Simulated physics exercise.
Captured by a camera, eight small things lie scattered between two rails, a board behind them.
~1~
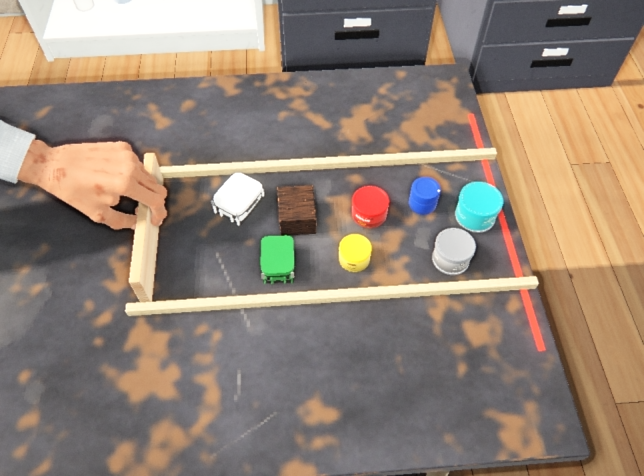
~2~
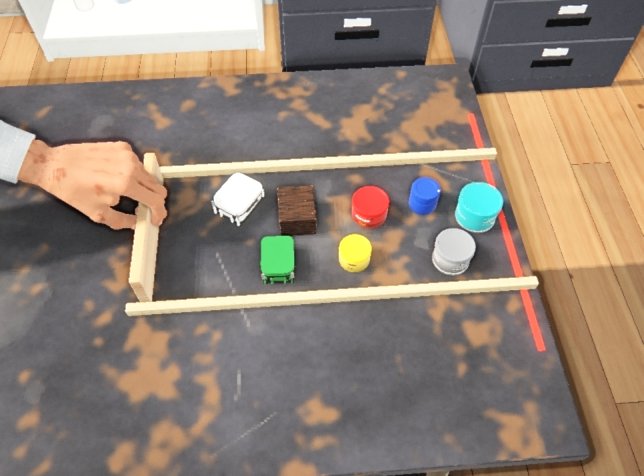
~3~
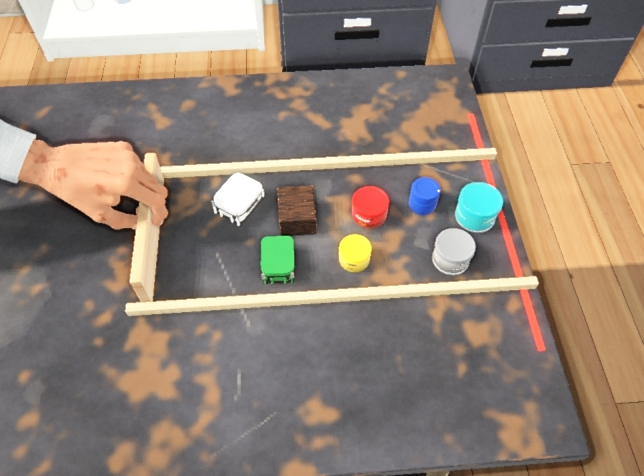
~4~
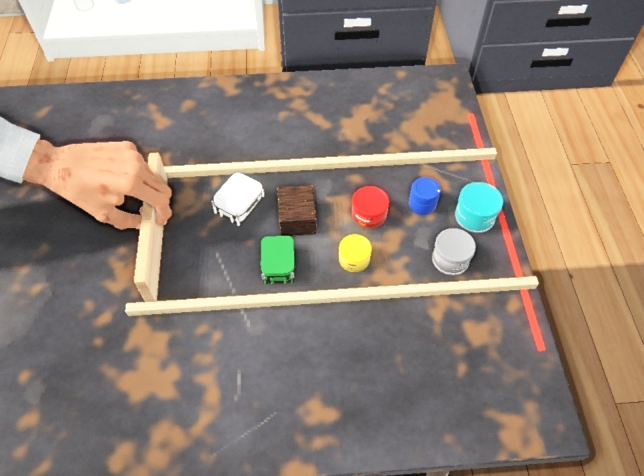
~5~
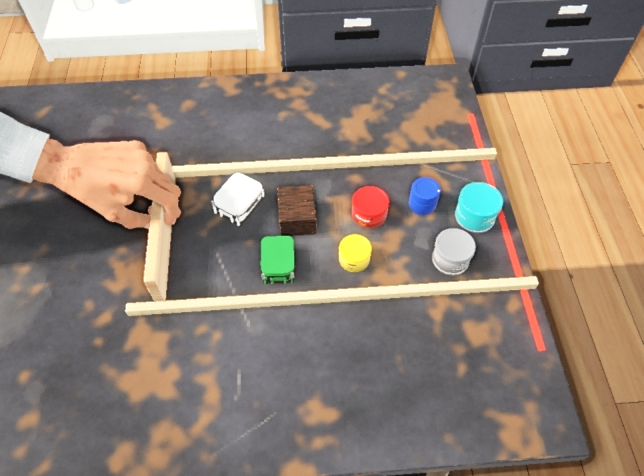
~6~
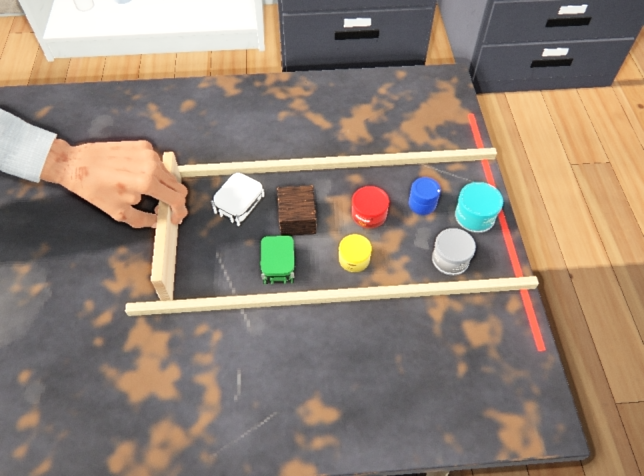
A hand at the left slides an upright wooden board a short way to the right between two pale rails on a dark, brown-blotched tabletop, seen from above by a still camera. Ahead of it sit a white case, black-brown block and green item, then red and yellow tubs, a blue lid, grey pot and turquoise tin near red tape. The board rests at first, then creeps rightward, touching none of them.
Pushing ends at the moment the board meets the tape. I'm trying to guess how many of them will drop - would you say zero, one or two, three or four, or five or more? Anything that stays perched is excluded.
Drops: Above four.
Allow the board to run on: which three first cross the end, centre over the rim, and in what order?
Earliest first - turquoise tin, grey pot, red tub.
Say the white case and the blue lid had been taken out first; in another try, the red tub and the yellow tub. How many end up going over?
Count of fallen: 5 / 5.
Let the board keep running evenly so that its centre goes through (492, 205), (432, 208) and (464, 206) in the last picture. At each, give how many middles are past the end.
5, 1 and 3.
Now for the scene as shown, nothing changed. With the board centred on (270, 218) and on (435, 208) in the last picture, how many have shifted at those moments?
Counts: 3 / 8.
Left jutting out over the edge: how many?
That adds up to 1.
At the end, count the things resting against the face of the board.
That makes 1.
Early on, none off yet; turquoise tin at rest near (478, 208); grey pot at rest near (453, 252); blue lid at rest near (424, 196).
Finally, the number that fall off is five or more; lost, white case, black block, yellow tub, red tub, blue lid, grey pot and turquoise tin.
